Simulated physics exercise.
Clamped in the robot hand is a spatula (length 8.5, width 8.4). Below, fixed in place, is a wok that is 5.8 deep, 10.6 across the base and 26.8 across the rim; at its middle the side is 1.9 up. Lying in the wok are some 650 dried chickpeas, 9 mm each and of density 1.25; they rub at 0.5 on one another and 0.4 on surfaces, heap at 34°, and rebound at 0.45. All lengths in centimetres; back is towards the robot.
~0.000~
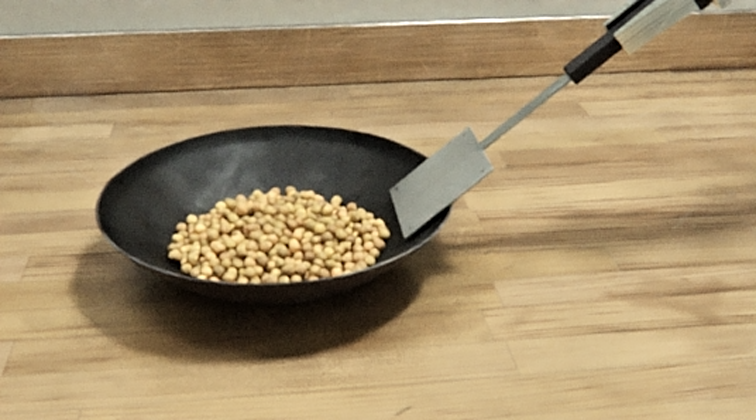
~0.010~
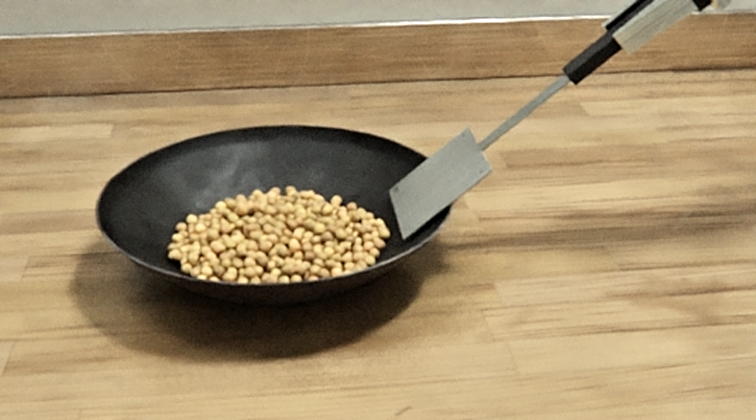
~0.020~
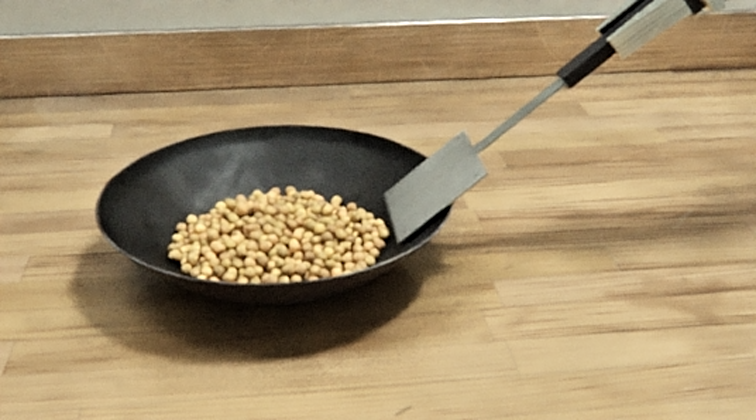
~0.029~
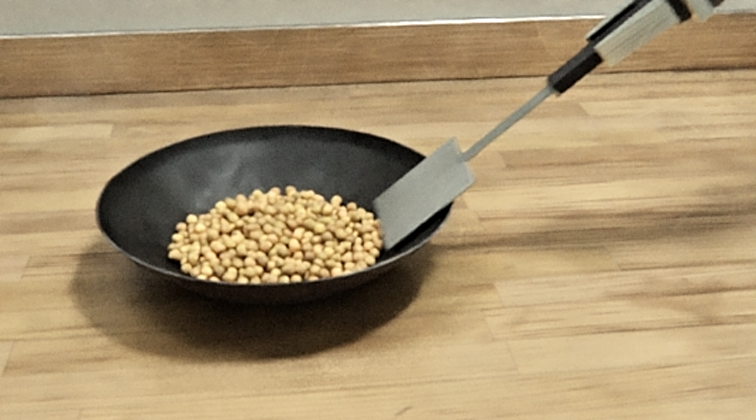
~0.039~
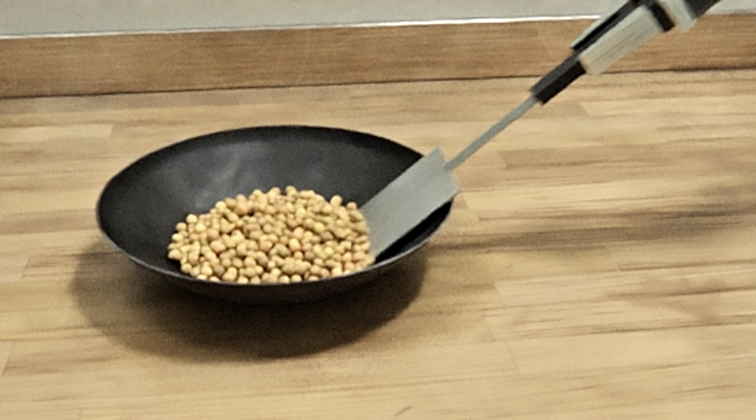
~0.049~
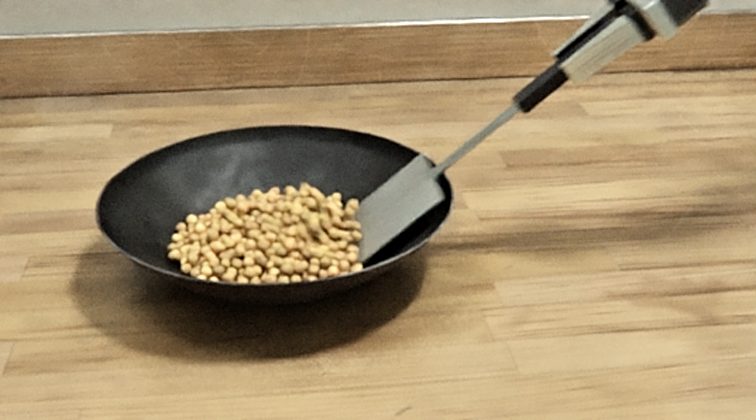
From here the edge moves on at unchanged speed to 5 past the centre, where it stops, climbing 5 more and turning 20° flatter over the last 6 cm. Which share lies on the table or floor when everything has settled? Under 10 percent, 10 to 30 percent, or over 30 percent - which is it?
It is 10 to 30 percent.
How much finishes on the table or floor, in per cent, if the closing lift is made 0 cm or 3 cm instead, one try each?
5 and 15 per cent.
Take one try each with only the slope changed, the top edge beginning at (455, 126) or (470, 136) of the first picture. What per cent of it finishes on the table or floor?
Some 15 per cent, then some 15 per cent.
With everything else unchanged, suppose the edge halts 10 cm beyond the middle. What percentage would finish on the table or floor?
Close to 40 per cent would end on the table or floor.
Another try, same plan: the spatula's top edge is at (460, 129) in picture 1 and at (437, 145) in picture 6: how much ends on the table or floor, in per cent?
It comes to something like 0 %, give or take.
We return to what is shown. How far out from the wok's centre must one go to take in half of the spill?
About 50 centimetres.
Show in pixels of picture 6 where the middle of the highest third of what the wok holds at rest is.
Somewhere near (191, 233) in the last picture.
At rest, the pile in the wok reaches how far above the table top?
Height at rest: Roughly 4.5 cm.
After 0.07 s, sloping 40°, highest piece 7 above the table; 649 in the wok.
After 0.10 s, sloping 34°, highest piece 11 above the table; 648 in the wok, 1 on the blade or in flight.
After 0.31 s, sloping 20°, highest piece 21 above the table; 545 in the wok, 25 on the table or floor, 79 on the blade or in flight.
After 1.36 s, sloping 20°, highest piece 4 above the table; 545 in the wok, 104 on the table or floor.
In the end, 545 in the wok, 104 on the table or floor. That is 16 % on the table or floor.
